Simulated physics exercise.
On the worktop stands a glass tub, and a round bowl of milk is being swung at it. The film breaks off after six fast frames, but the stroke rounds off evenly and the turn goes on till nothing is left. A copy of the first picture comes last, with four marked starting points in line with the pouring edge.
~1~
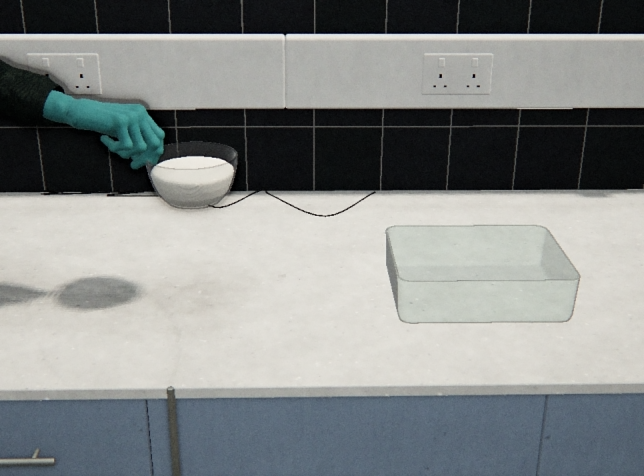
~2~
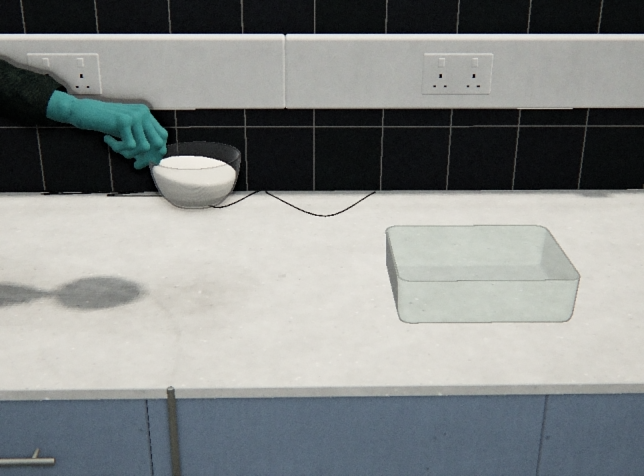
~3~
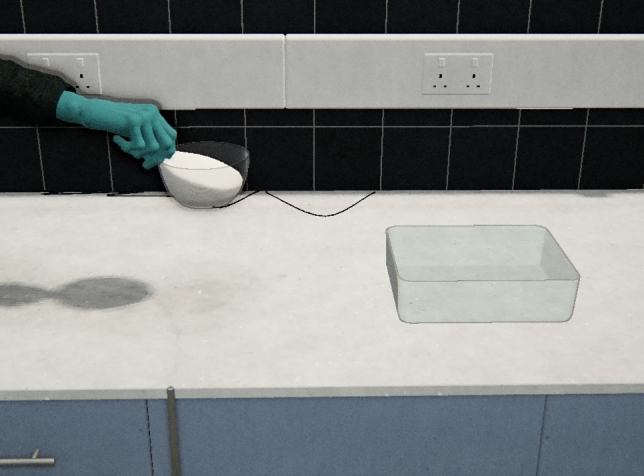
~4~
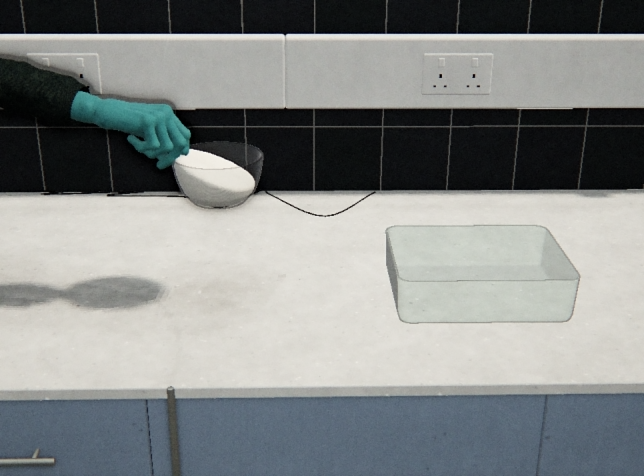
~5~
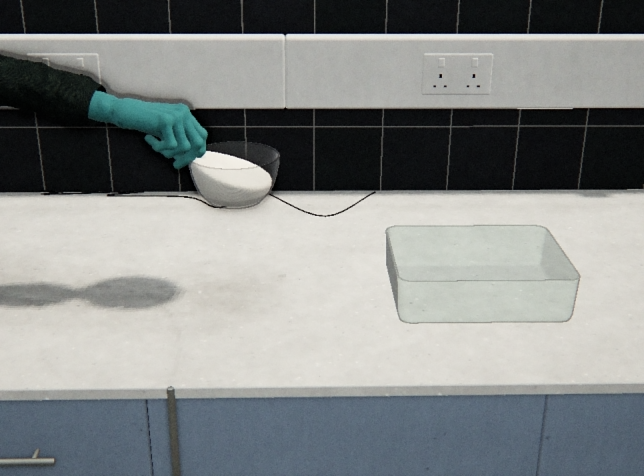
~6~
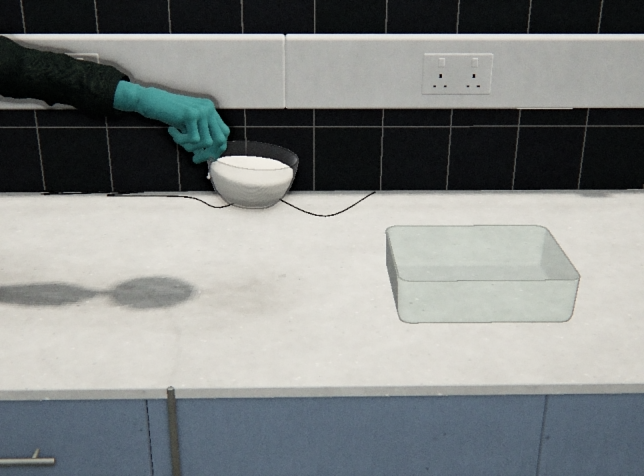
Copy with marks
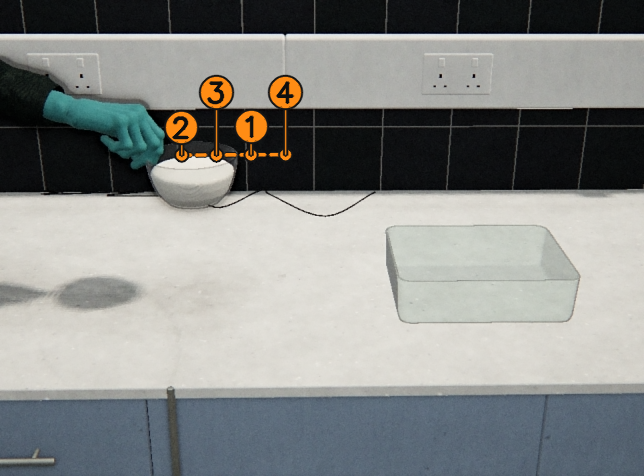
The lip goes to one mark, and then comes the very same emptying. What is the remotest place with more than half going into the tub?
That is place 4.
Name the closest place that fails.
Place 1.
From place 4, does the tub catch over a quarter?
Yes.
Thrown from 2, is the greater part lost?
Yes, that goes wrong.
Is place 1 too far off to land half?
Yes, that goes wrong.
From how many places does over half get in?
One of the four.
On the marked copy, 1 at (251, 154); 2 at (181, 155); 3 at (216, 154); 4 at (285, 154).
Choosing 1, about 32 % lands in the tub, 64 % falls short and 4 % goes beside or beyond.
Choosing 2, about 0 % lands in the tub, 100 % falls short.
Choosing 3, about 0 % lands in the tub, 99 % falls short.
Choosing 4, about 64 % lands in the tub, 29 % falls short and 7 % goes beside or beyond.
